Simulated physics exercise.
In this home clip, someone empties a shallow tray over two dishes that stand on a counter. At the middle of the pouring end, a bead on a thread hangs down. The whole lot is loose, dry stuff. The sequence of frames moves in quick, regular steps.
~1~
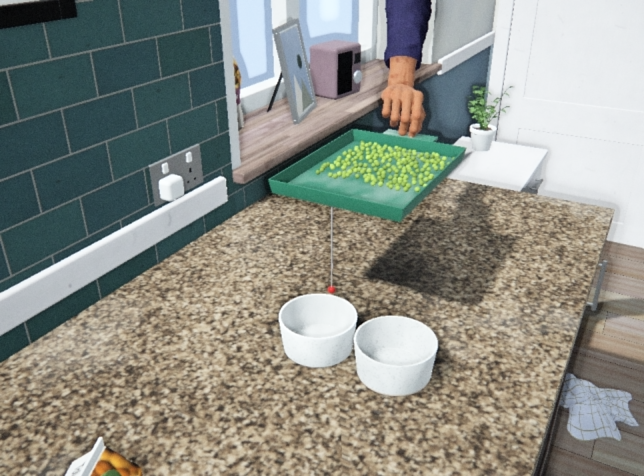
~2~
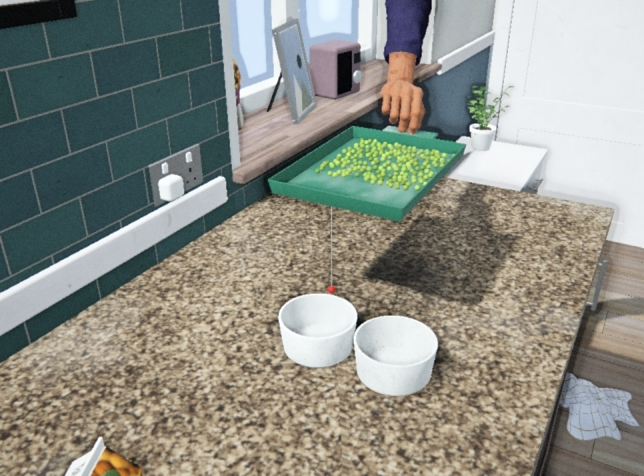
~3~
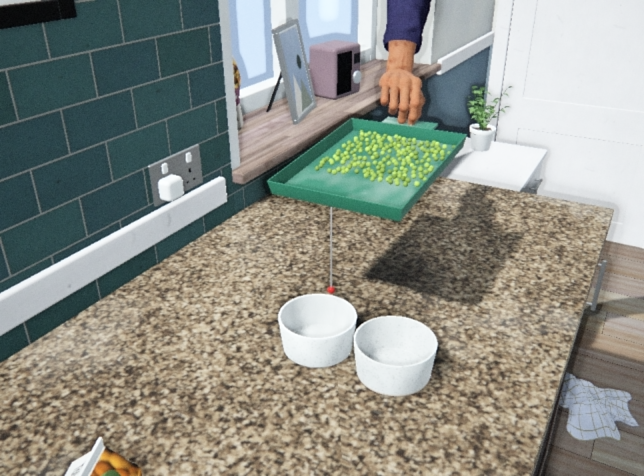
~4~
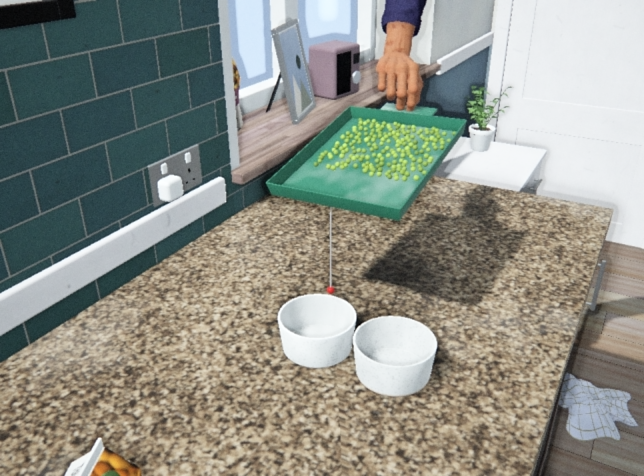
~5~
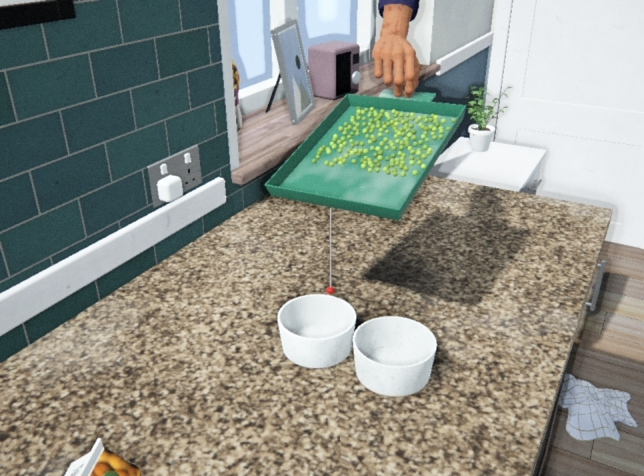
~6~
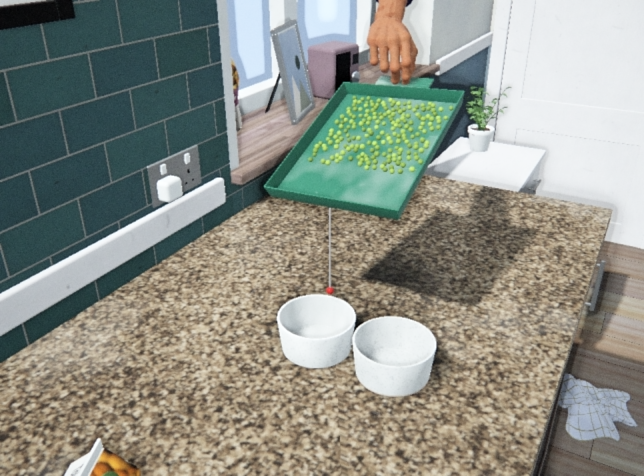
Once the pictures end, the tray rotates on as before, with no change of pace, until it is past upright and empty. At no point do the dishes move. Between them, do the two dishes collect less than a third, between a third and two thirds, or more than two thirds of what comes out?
Misses a third to two thirds.
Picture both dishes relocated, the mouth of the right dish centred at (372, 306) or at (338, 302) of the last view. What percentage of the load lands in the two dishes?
About 10 per cent first, then about 40 per cent.
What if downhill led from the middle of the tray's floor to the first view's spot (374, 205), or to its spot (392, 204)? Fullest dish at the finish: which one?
Case 1 - the one at right; case 2 - the one at right.
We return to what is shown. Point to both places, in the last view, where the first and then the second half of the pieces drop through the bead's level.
It passes near (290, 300) first and then near (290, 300).
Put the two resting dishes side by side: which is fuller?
At rest, the fuller dish is the one at left.
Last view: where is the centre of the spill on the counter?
I'd put the middle somewhere around (248, 343) in the last picture.
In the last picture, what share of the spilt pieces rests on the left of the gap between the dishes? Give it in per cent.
Share on the left: Near 90 %.
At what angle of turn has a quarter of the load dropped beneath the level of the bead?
Approx. reading: About 85°.
Shortly afterwards, tray tipped steeply; the bulk on the tray; only a few outside both; near a quarter in the air.
Next, tray tipped past a quarter turn; near a third on the tray; only a few in the right dish; a little in the left dish; near a quarter outside both; near a quarter in the air.
Some moments later, tray tipped past a quarter turn; only a few in the right dish; near half in the left dish; near half outside both.
In the end, tray tipped past a quarter turn; only a few in the right dish; near half in the left dish; near half outside both.
